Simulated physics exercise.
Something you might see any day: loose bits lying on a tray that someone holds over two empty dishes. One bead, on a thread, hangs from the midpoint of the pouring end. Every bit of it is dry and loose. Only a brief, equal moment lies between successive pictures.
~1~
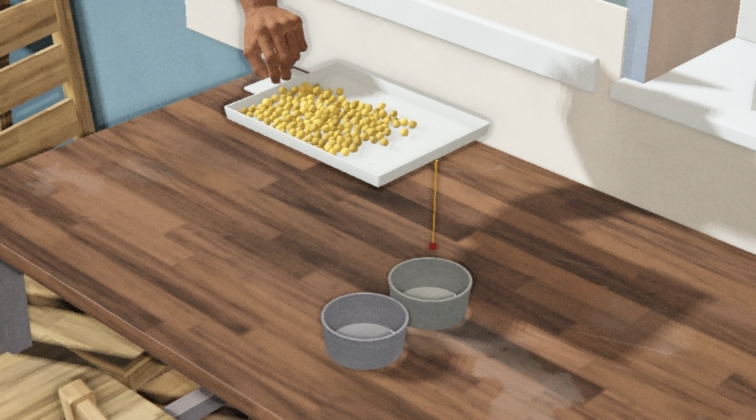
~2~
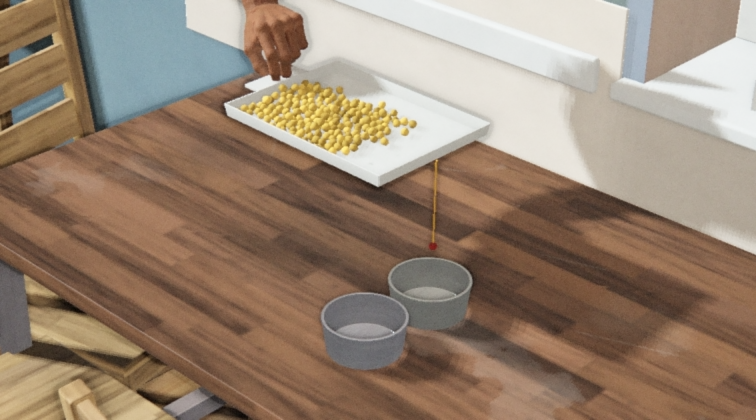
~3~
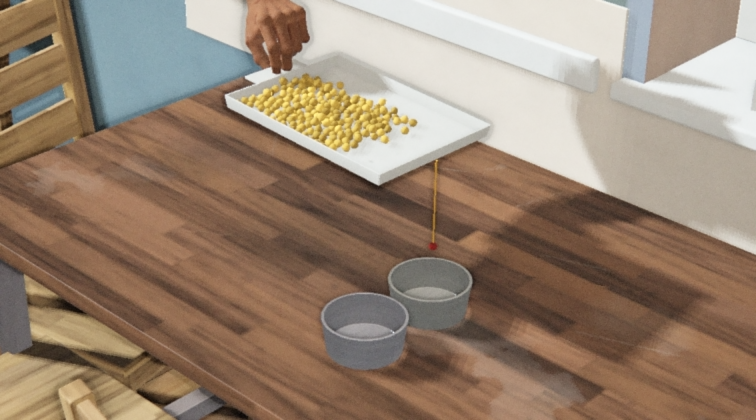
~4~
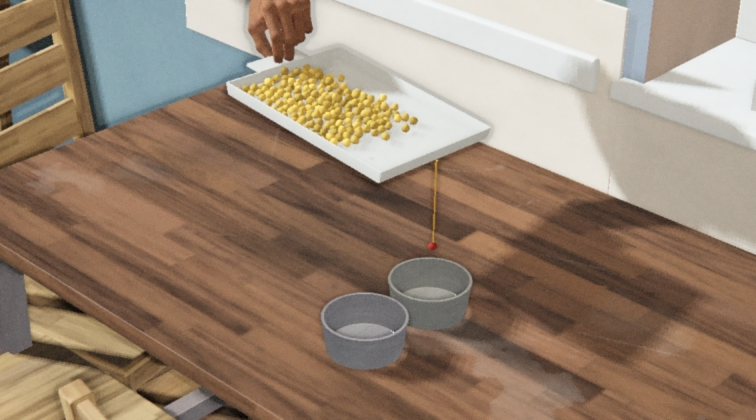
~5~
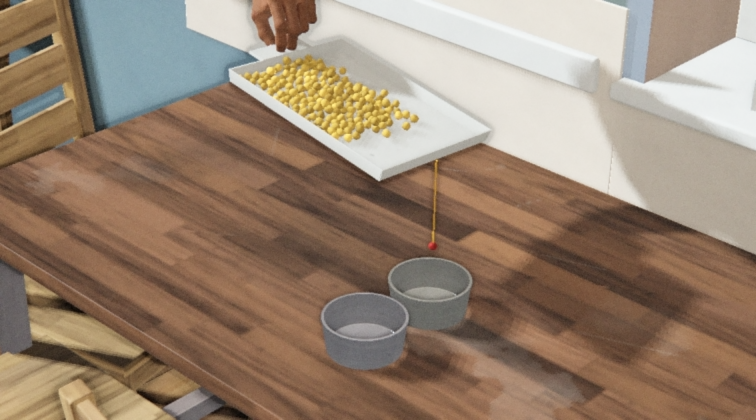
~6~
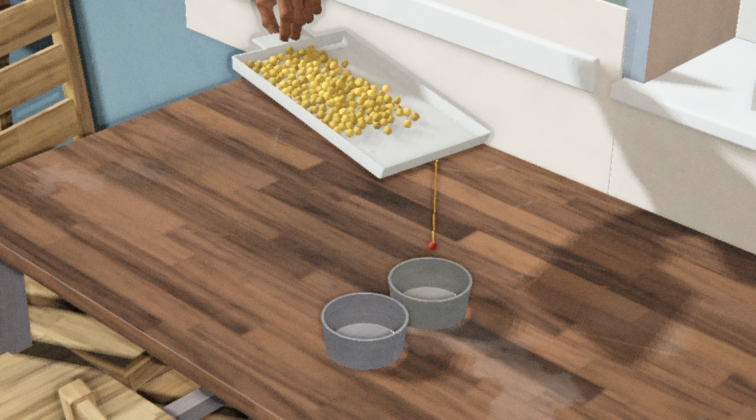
A brown hand slowly lifts the far left end of a white tray above a dark wood-plank table, seen from above at an angle, beside a pale wall. Loose yellow puffed balls lie heaped toward the raised end, while a red bead hangs by a thread over two empty grey dishes. The tray tilts gradually, its right corner lowest, and the bead and dishes stay in place.
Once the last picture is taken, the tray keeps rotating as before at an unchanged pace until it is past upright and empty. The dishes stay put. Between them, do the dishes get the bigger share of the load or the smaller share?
Result: Mostly missed.
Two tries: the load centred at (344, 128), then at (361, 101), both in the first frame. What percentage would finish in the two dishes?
0 % and 0 %.
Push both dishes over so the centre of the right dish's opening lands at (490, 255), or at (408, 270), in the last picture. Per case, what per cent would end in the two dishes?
About 60 per cent, then about 0 per cent.
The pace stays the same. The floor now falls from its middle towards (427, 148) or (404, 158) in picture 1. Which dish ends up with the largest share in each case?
Result - first place: The right side, second place: The right side.
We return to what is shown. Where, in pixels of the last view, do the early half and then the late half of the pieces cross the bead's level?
Early-half point (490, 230); late-half point (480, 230).
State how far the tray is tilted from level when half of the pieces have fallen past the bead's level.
Close to 110 degrees, I reckon.
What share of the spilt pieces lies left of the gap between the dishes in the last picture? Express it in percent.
Near 0 in a hundred.
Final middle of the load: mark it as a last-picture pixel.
(497, 269).
Just after the last frame, tray tipped steeply; almost all on the tray; just a few outside both; just a few in the air.
A moment on, tray tipped right over; the larger part on the tray; roughly a quarter outside both; just a few in the air.
Further on, tray tipped past a quarter turn; just a few in the right dish; almost all outside both.
When it is over, tray tipped past a quarter turn; not one in the left dish; just a few in the right dish; almost all outside both.
